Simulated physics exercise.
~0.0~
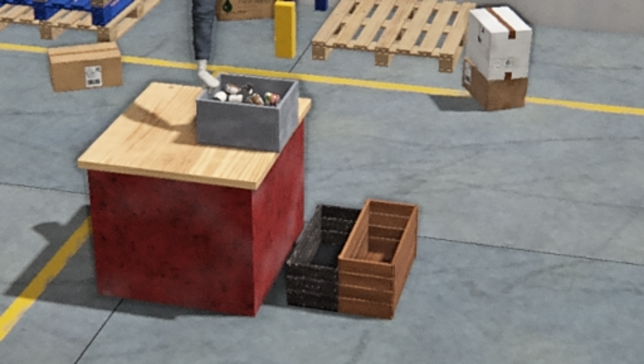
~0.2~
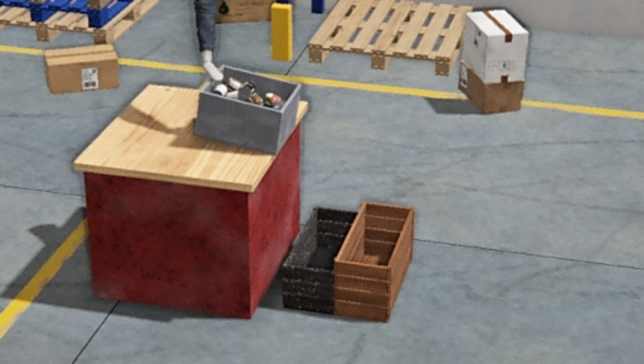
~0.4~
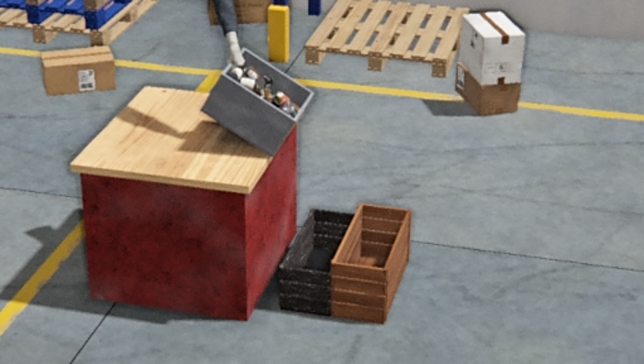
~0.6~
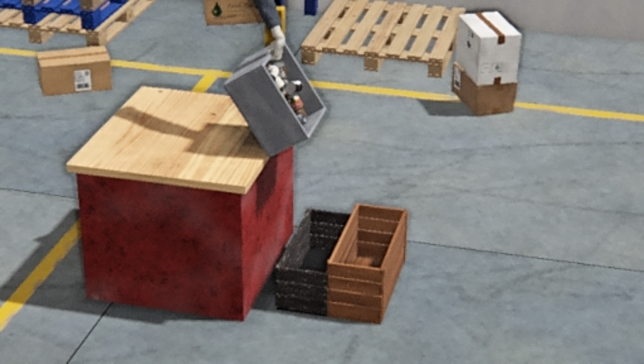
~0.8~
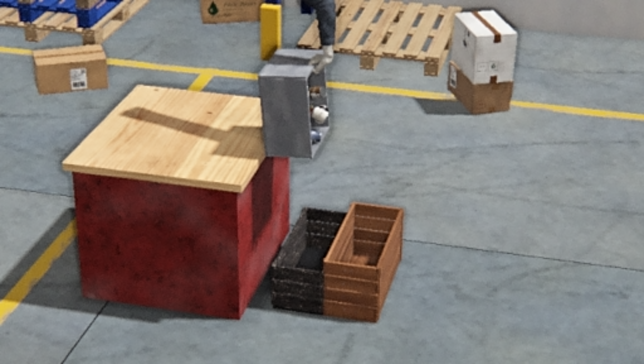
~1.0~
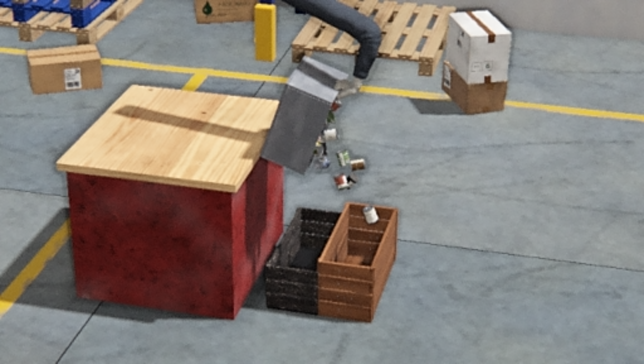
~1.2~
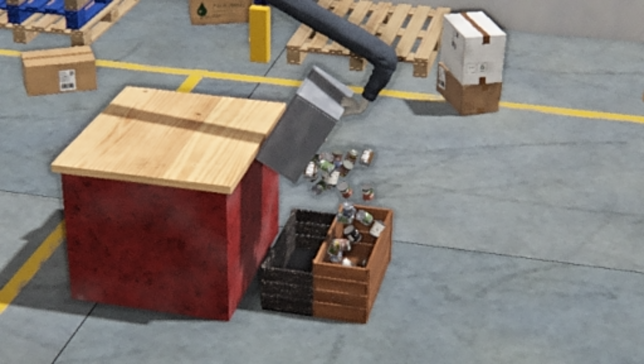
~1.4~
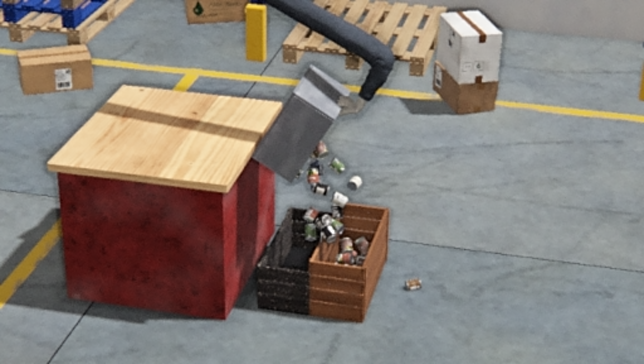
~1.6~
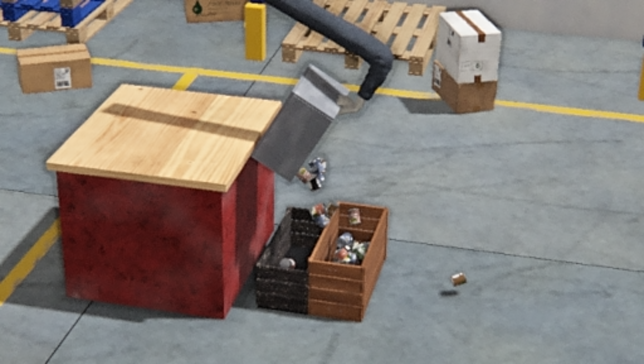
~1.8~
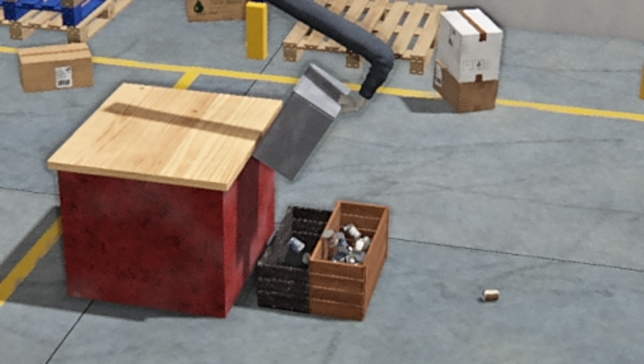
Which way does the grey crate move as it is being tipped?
The grey crate moves to the right, toward the side of the bench where the bins stand.
At the start, a grey crate full of small loose tins sits on a wooden-topped red bench, with a black bin and a wooden bin standing empty on the floor to the right. A dark arm lifts the crate's far side and tips it steadily to the right over the bench edge. The tins slide out in a tumbling stream, most of them dropping into the wooden bin. One tin ends up on the floor and rolls away to the right. The crate stays held steeply tipped, with most tins in the wooden bin, a few in the black one and one on the floor.
